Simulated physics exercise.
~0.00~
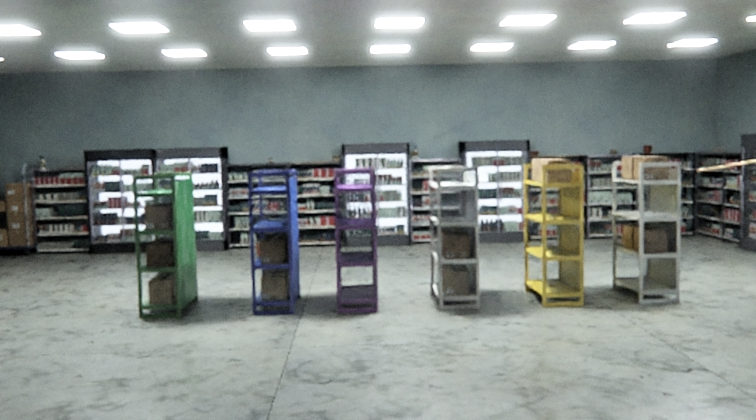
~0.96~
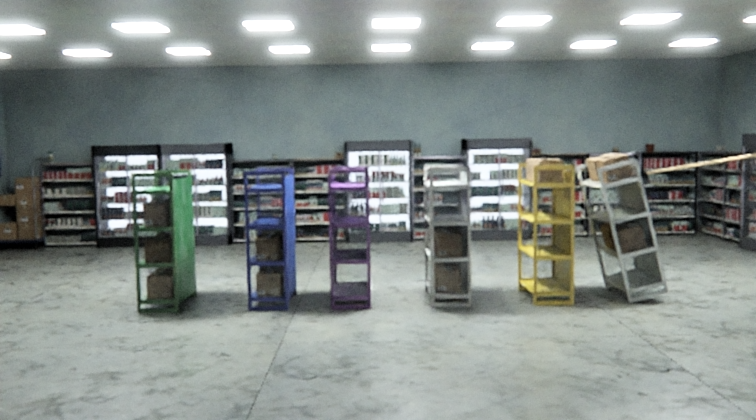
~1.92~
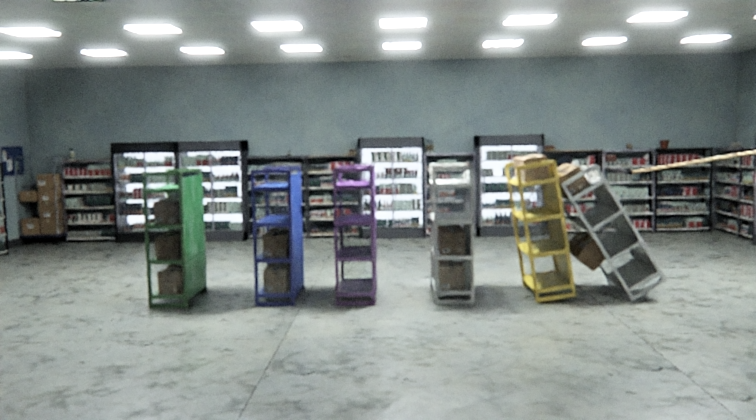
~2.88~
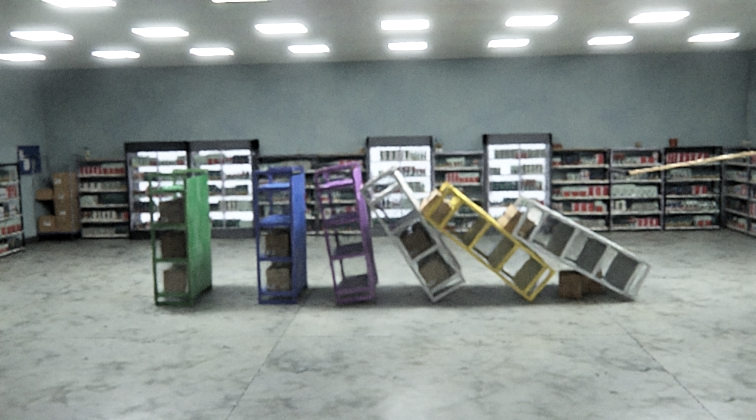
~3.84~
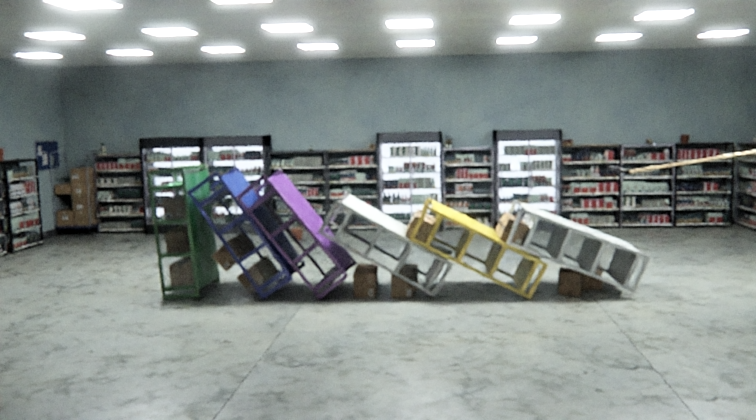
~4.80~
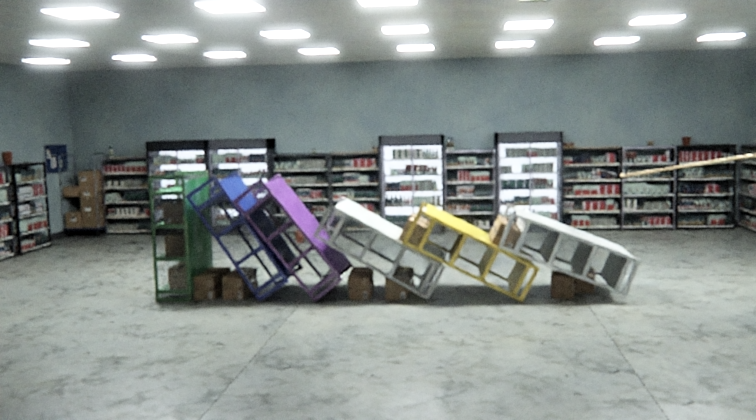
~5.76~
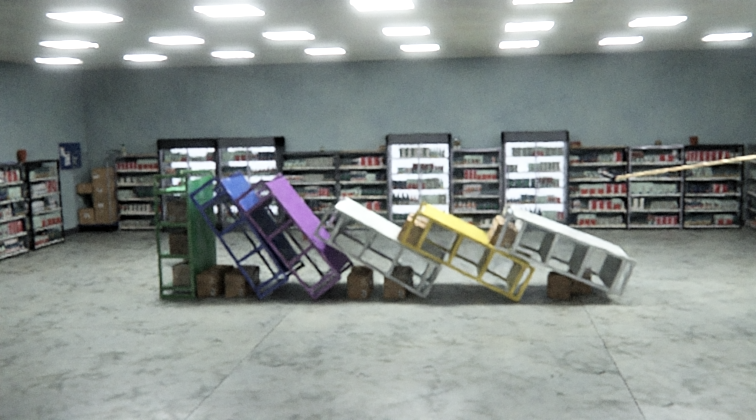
A pole at the right tips the nearest silver shelf unit leftward, and it knocks over the yellow, another silver, the purple and the blue units in turn, spilling brown cartons. The toppled units come to rest leaning on one another against the green unit, which stays upright.
